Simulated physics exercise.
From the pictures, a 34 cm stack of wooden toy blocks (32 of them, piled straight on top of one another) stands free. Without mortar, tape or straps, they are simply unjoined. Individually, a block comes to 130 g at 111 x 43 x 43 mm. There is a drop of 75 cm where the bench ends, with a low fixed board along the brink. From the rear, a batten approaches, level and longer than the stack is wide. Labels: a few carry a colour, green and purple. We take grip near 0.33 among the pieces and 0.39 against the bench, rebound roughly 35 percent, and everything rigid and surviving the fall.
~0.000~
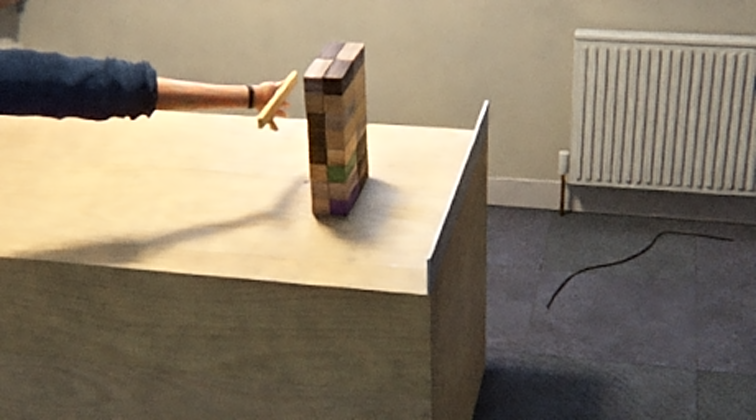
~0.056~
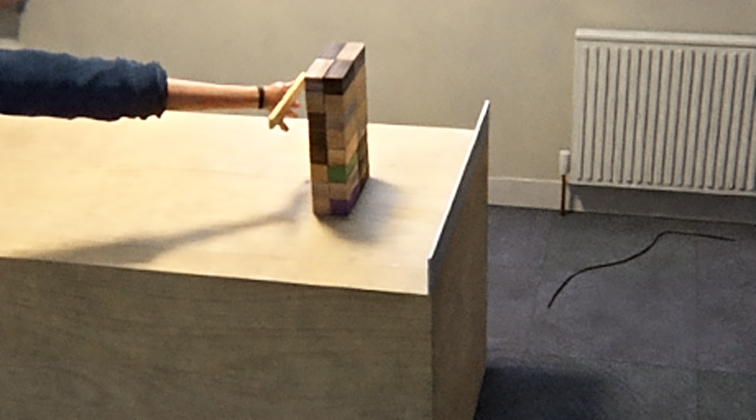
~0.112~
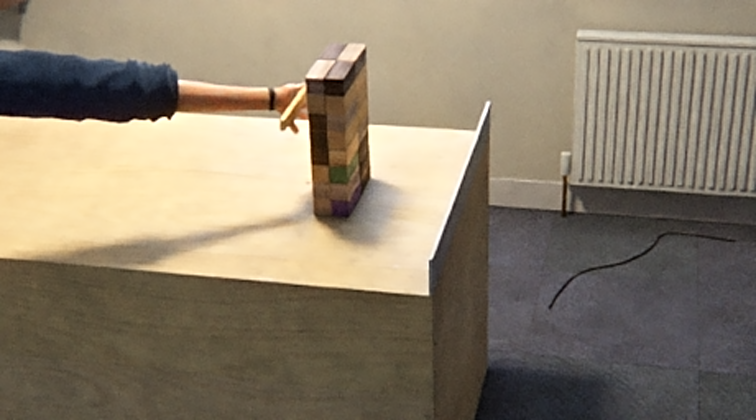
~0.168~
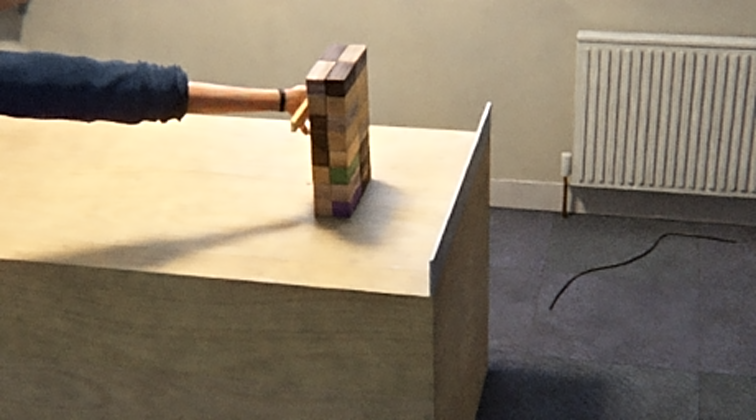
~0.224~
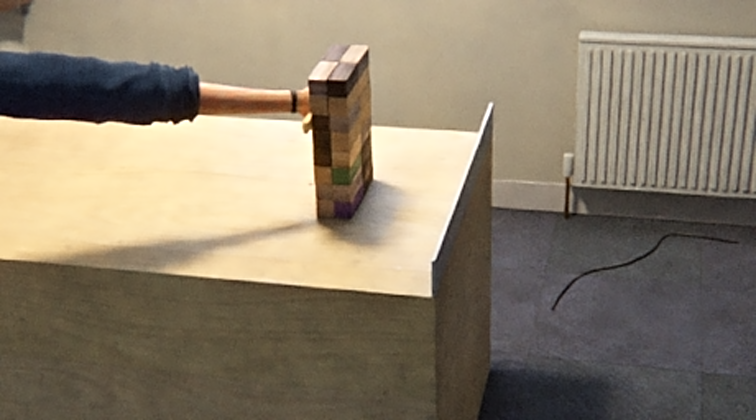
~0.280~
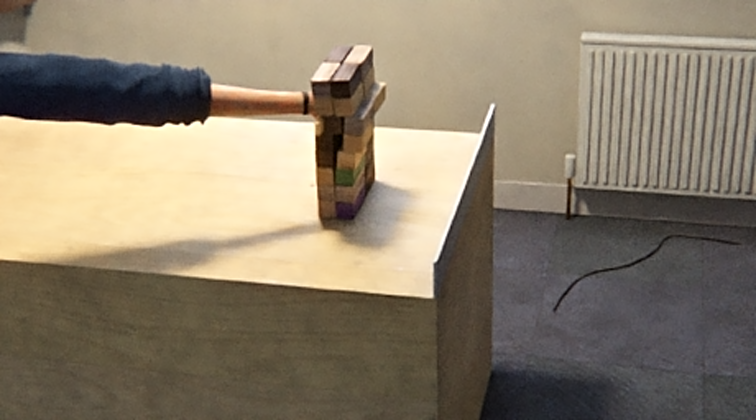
At the start, an arm in a dark sleeve reaches in from the left, holding a wooden stick beside a narrow stack of wooden blocks on a bench. The hand moves steadily right until the stick meets the stack, then pushes in, shifting the upper blocks rightward and leaving the stack uneven.
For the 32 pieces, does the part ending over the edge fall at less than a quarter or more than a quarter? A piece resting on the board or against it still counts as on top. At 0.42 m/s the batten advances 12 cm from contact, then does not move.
It falls at fewer than one in four.
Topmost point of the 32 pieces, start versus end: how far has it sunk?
About 13 cm lower.
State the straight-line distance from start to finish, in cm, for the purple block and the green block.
Purple ends up some 0 cm away; green ends up some 12 cm away.
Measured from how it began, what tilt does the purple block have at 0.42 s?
Roughly 0°.
After 0.42 s, none of the 32 blocks over the edge, 24 disturbed; green block leaning 18°.
After 0.58 s, none of the 32 blocks over the edge, 23 disturbed; green block leaning 59°, 17 mm lower.
After 0.92 s, 2 of the 32 blocks over the edge; green block on its side.
By the end (1.4 s), 3 of the 32 blocks over the edge; green block on its side; purple block shifted 4 mm. That is 9 per cent. As the last picture would show them, middles, green block near (388, 204), purple block near (349, 200).
